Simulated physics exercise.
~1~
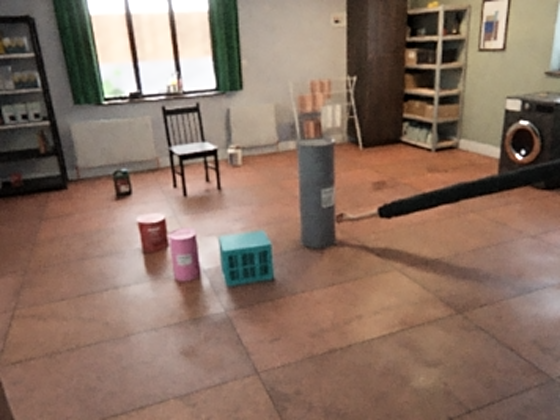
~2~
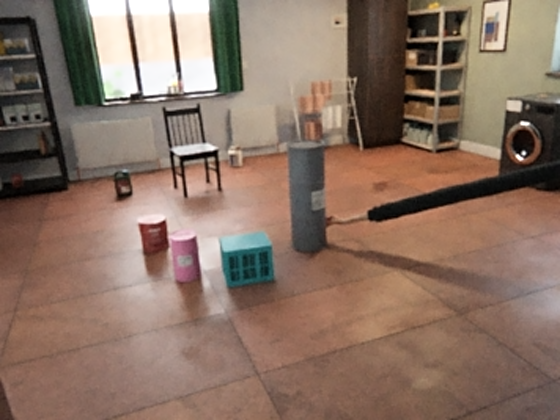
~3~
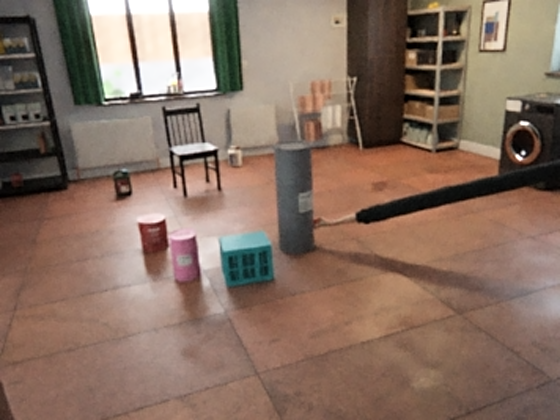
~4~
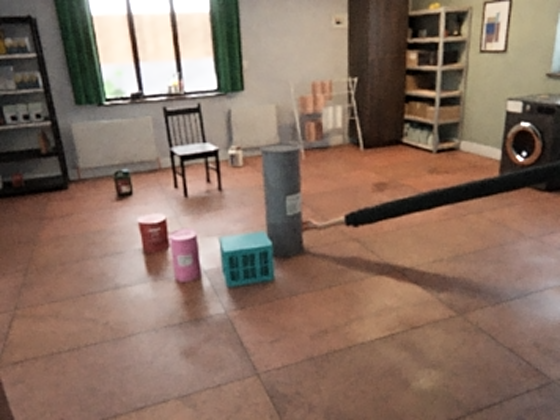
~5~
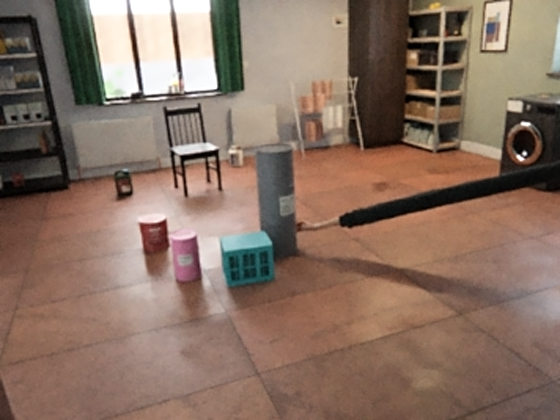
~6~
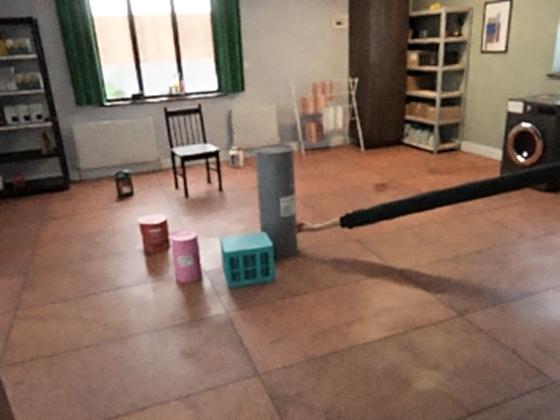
A dark-sleeved arm slides a tall grey drum left across the floor, leaving it upright.
